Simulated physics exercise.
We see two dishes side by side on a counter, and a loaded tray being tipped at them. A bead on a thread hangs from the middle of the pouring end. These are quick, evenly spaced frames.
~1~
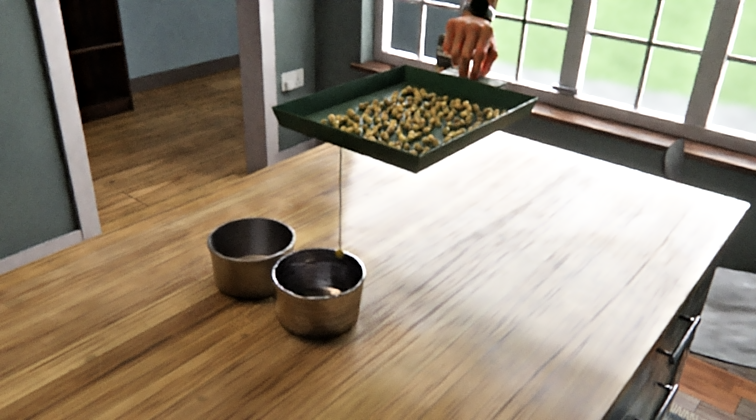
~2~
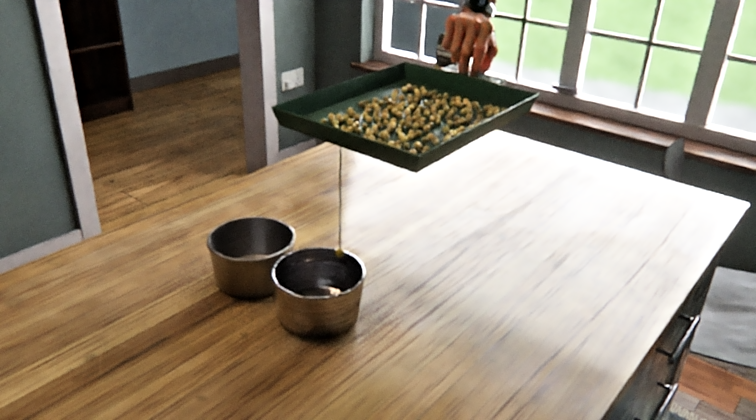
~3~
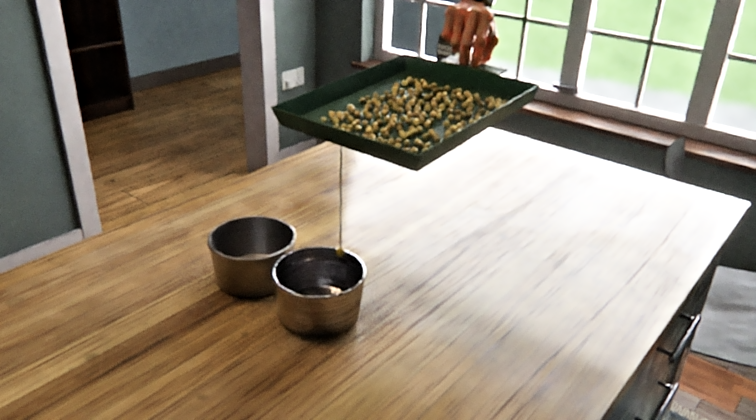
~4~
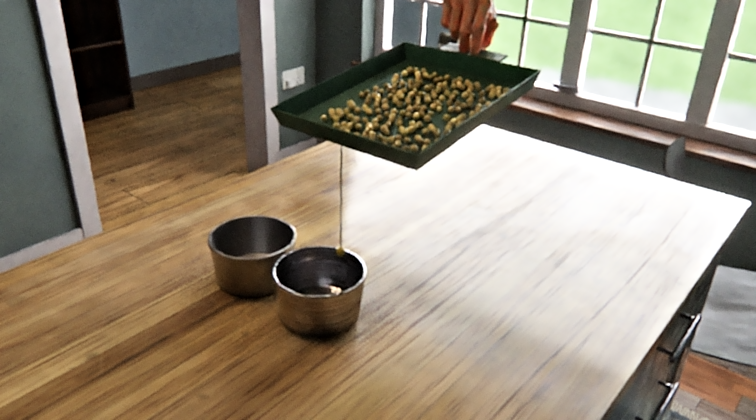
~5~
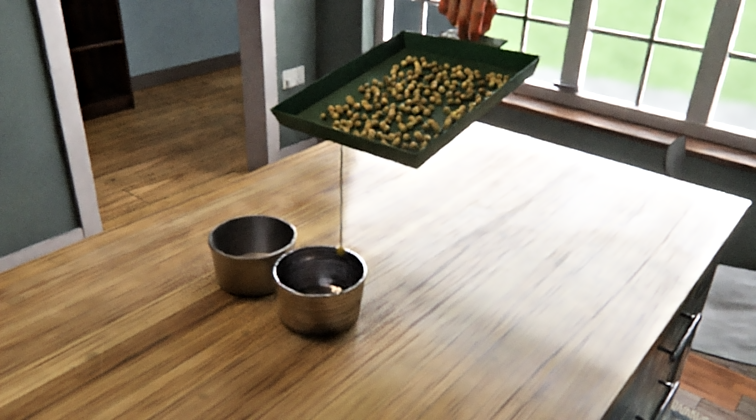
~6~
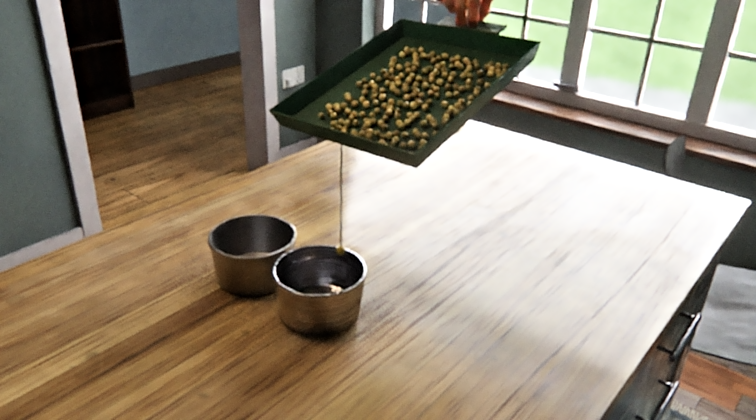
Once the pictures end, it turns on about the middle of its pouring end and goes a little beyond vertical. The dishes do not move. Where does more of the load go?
Fuller: The right-hand dish.
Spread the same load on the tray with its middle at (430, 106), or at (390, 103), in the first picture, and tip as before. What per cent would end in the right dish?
About 50 and 40 per cent.
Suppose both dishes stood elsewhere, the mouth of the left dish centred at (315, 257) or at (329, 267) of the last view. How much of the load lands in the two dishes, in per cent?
About 30 and 30 per cent.
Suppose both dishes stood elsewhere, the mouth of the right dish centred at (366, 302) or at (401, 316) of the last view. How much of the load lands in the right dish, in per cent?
First some 20, then 0 per cent.
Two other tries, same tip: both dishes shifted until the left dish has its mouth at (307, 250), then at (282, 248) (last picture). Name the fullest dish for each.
First the dish on the left, then the left dish.
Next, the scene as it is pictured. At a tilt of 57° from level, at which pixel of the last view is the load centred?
Close to (343, 125).
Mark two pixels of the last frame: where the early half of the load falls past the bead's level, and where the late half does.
Around (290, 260) and then (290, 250).
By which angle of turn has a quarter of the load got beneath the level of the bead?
Roughly 105°.
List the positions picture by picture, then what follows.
Corners of the pouring end (279, 107) and (417, 153), level; middle of the load (416, 121), soya beans; left dish (220, 271); right dish (286, 309); bead on its thread (340, 253), in the first picture.
Corners of the pouring end (279, 107) and (417, 152), level; middle of the load (415, 119), in the second picture.
Corners of the pouring end (279, 107) and (417, 151), tipped barely, lowest at the left corner; middle of the load (416, 114), in the third picture.
Corners of the pouring end (278, 107) and (416, 151), tipped a little, lowest at the left corner; middle of the load (416, 108), in the fourth picture.
Corners of the pouring end (277, 108) and (415, 150), tipped a little, lowest at the left corner; middle of the load (416, 101), in the fifth picture.
Corners of the pouring end (276, 108) and (414, 149), tipped clearly, lowest at the left corner; middle of the load (414, 95); left dish (221, 268); right dish (287, 306), in the sixth picture.
Just after the last frame, tray tipped steeply; almost all on the tray; just a few in the air.
A moment on, tray tipped right over; the larger part on the tray; just a few in the right dish; just a few in the left dish; about a tenth in the air.
Further on, tray tipped past a quarter turn; roughly half in the right dish; roughly a quarter in the left dish; roughly a third outside both.
When it is over, tray tipped past a quarter turn; roughly half in the right dish; roughly a quarter in the left dish; roughly a third outside both.
